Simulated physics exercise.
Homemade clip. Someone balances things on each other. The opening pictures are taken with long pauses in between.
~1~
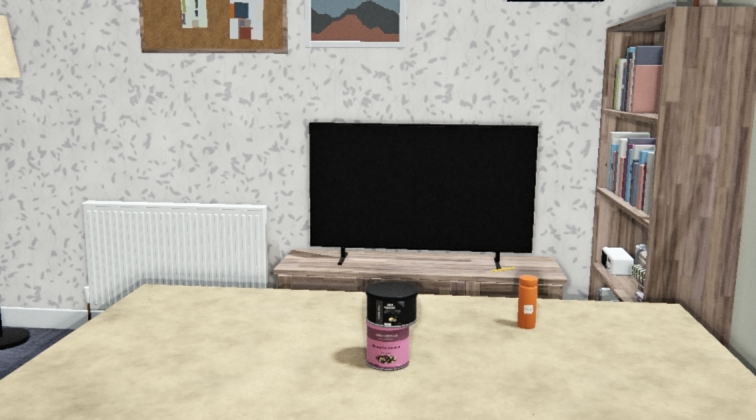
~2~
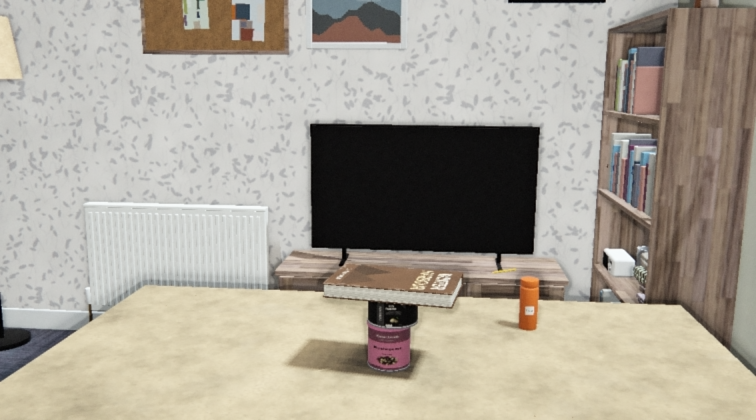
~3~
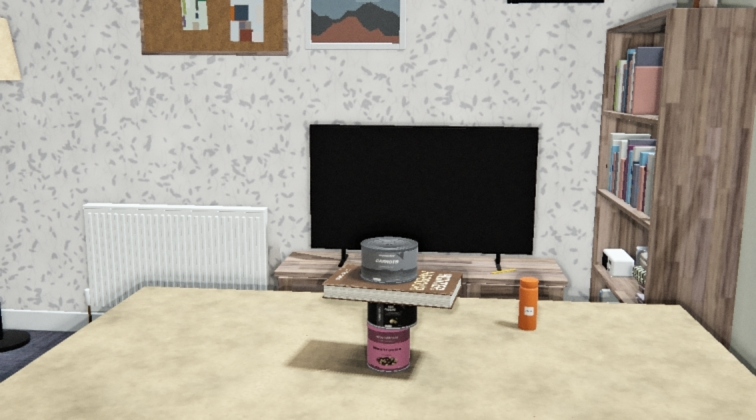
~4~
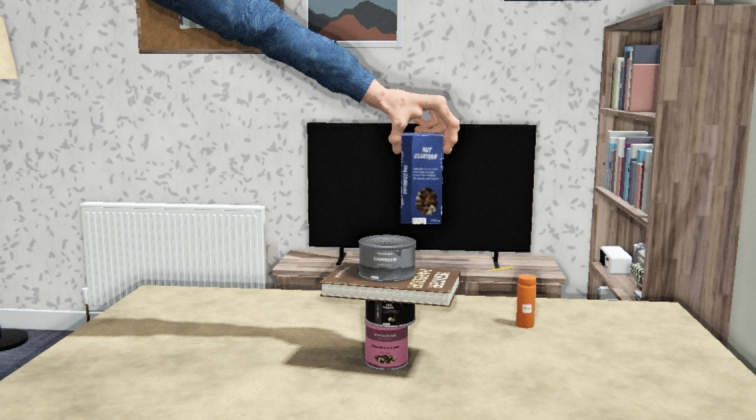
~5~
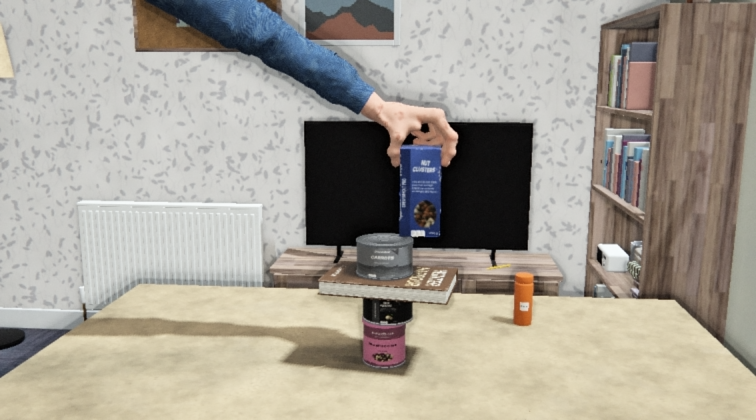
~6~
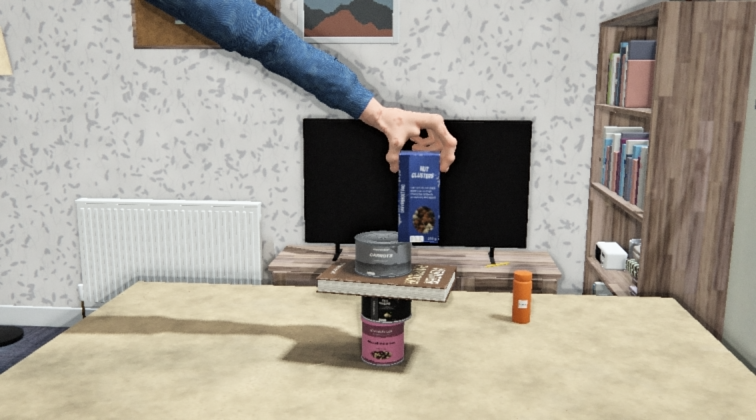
A living room is seen from the front across a pale tabletop, with a television, white radiator and wooden bookcase behind. A black tub sits on a pink pot near the middle, an orange shaker stands to the right, and a brown book and then a grey tub appear on top. A blue-sleeved arm reaches in from the upper left and lowers a blue carton beside the grey tub, still gripping it, as the view shifts slightly.
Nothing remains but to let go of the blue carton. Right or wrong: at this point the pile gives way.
Right, it gives way.
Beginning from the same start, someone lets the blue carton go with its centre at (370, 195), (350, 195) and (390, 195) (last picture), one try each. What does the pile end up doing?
Stays standing; collapses; stays standing.
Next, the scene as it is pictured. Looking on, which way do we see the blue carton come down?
Toward the right-hand side.
Then, 0.40 s past the last view, blue carton now fallen.
Then, 0.50 s past the last view, things are still on the move.
Then, 0.60 s past the last view, as before.
Then, 1.20 s past the last view, nothing new.
Finally, fallen, blue carton; the other 5 still in place. Final places as the last picture's camera would see them, blue carton near (563, 348). The pile comes apart.
